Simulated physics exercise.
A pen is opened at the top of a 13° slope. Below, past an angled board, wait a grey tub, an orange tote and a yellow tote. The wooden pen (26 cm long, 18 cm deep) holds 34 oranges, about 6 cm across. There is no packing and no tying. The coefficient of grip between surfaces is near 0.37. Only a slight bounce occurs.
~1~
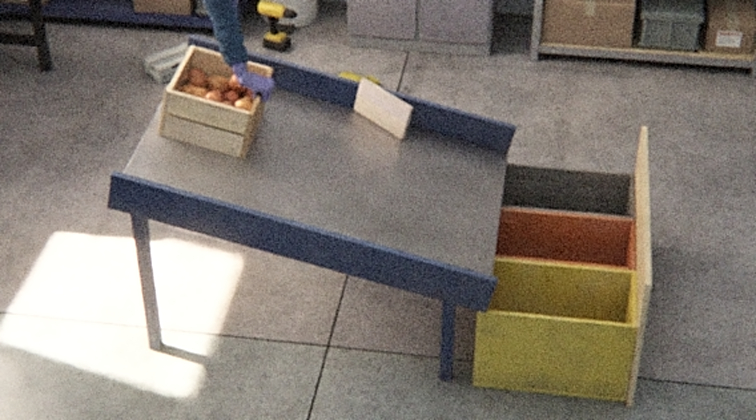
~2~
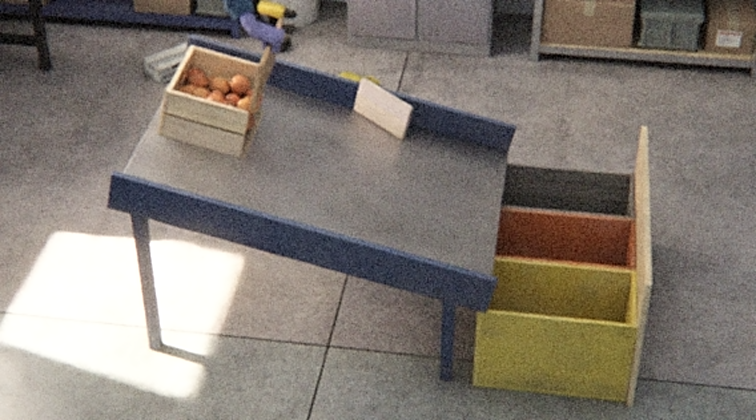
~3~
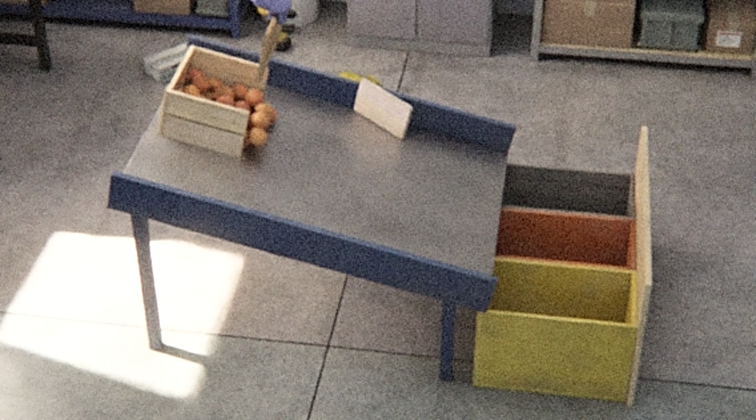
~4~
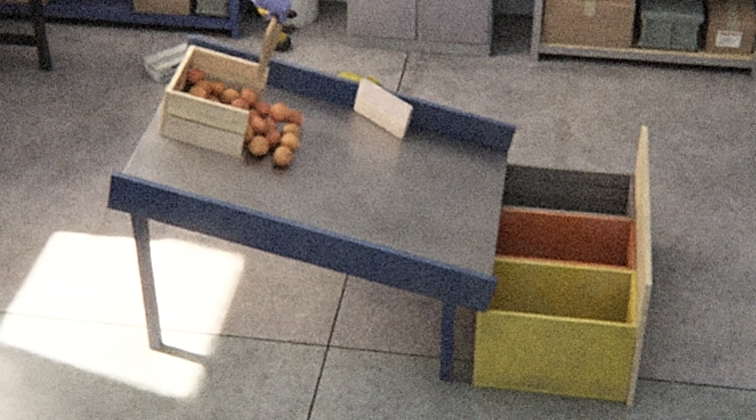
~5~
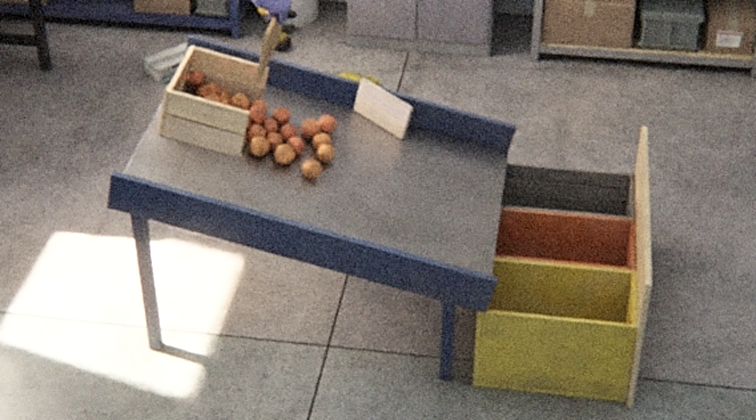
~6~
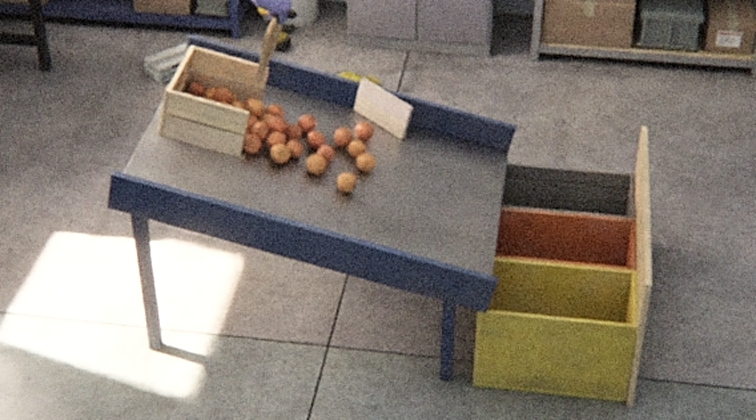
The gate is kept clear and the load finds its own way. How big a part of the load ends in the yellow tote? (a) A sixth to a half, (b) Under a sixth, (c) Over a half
b.
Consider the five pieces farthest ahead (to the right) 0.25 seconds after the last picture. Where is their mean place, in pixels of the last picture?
(441, 174).
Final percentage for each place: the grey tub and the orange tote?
30 and 60 %.
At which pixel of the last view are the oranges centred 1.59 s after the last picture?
Look near pixel (593, 292).
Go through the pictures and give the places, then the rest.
In the first frame (each is followed by its nearest rim corner in this view), wooden pen, (171, 91); yellow tote, (633, 325); none out.
Wooden pen, (171, 91), in the second frame.
Wooden pen, (171, 91); 5 out, the lowest orange at (268, 116), in the third frame.
Wooden pen, (171, 91); 9 out, the lowest orange at (283, 156), in the fourth frame.
Wooden pen, (171, 91); 13 out, the lowest orange at (326, 153), in the fifth frame.
Wooden pen, (171, 91); yellow tote, (633, 325); 18 out, the lowest orange at (366, 162), in the sixth frame.
Then, 0.25 s after the last picture, 9 still in the wooden pen and 25 on the slope.
Then, 0.57 s after the last picture, 1 still in the wooden pen, 3 in the grey tub, 1 in the orange tote, 26 on the slope and 3 in the air.
Then, 1.02 s after the last picture, 6 in the grey tub, 11 in the orange tote, 1 in the yellow tote, 12 on the slope and 4 in the air.
Outcome (1.59 s after the last picture), 11 in the grey tub, 21 in the orange tote, 1 in the yellow tote and 1 on the ground. Asked share, 1 of 34, 3 per cent.
